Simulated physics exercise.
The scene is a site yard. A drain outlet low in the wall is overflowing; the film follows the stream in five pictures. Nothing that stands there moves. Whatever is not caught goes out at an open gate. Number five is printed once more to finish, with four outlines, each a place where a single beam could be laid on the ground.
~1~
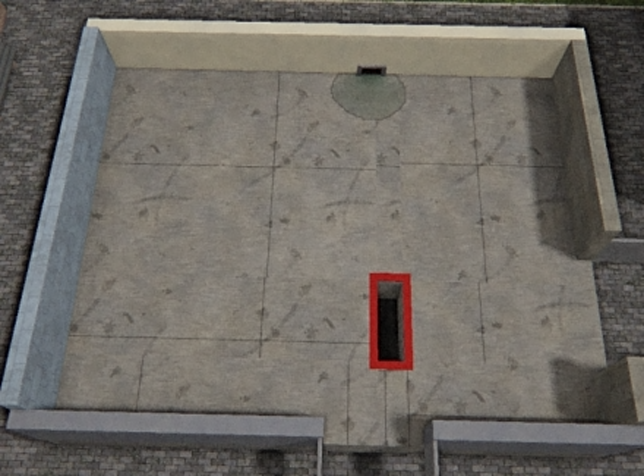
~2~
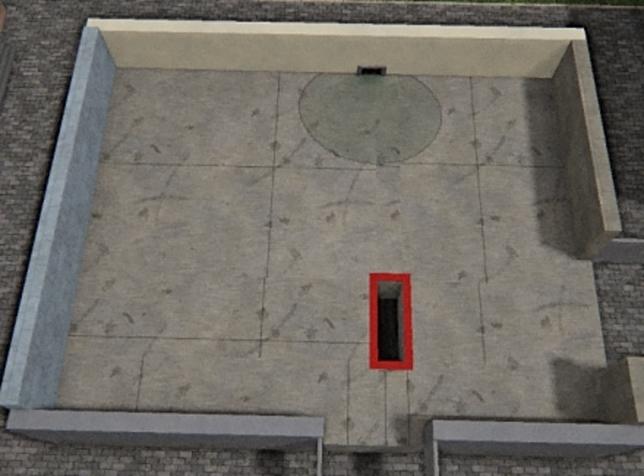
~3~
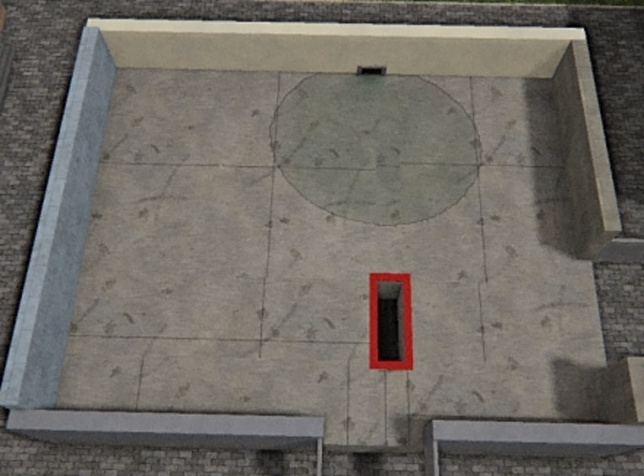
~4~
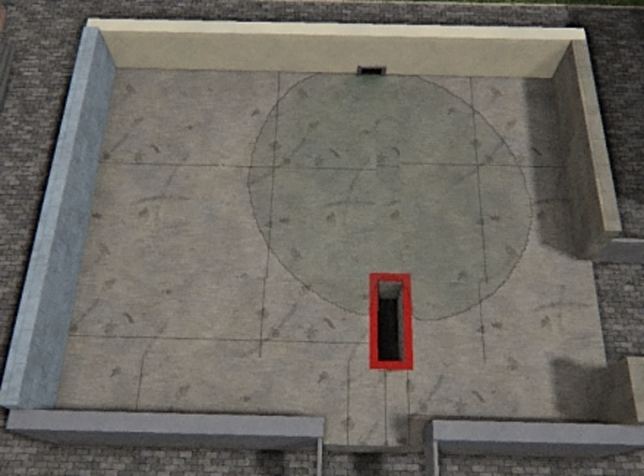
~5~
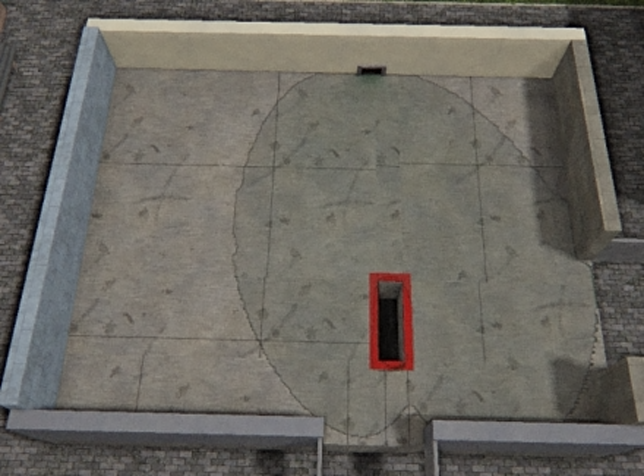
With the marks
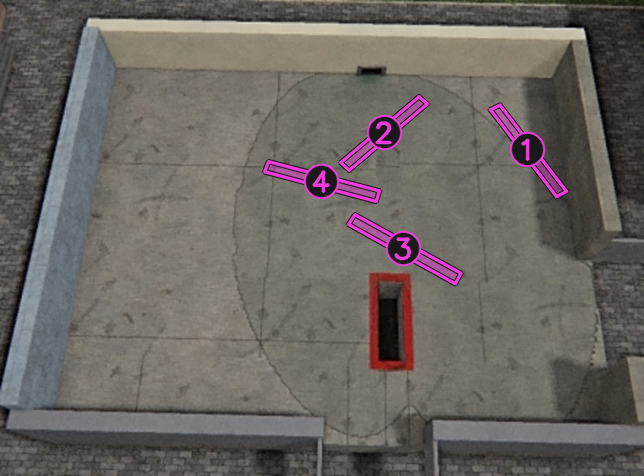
To begin with, a small greenish wet patch lies below an outfall in the far wall of a walled yard, away from a red-edged drain. The patch widens and spreads toward the near side, reaching the drain. It then surrounds the drain and extends to the openings at the front and right.
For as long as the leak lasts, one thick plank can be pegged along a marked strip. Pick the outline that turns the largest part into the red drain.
Spot 1 does it best.
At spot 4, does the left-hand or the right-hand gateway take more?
The left gate.
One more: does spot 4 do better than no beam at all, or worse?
Worse.
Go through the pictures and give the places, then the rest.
Outfall at (372, 70); red drain at (391, 320); open gate at (584, 316); open gate at (373, 428); front seen at (341, 103), 2 % of the ground wet; red drain still dry, in the first frame.
Front seen at (401, 156), 7 % of the ground wet; red drain still dry, in the second frame.
Front seen at (406, 218), 16 % of the ground wet; red drain still dry, in the third frame.
Front seen at (425, 313), 30 % of the ground wet; red drain taking water, in the fourth frame.
Front seen at (561, 384), 48 % of the ground wet; red drain taking water, in the fifth frame.
On the marked copy, 1 from (495, 107) to (561, 194); 2 from (344, 166) to (423, 100); 3 from (351, 219) to (458, 278); 4 from (266, 166) to (377, 196).
With 1, about 26 % of the stream goes into the red drain, about 73 % out by the gates.
With 2, about 13 % of the stream goes into the red drain, about 82 % out by the gates.
With 3, about 12 % of the stream goes into the red drain, about 88 % out by the gates.
With 4, about 9 % of the stream goes into the red drain, about 90 % out by the gates.
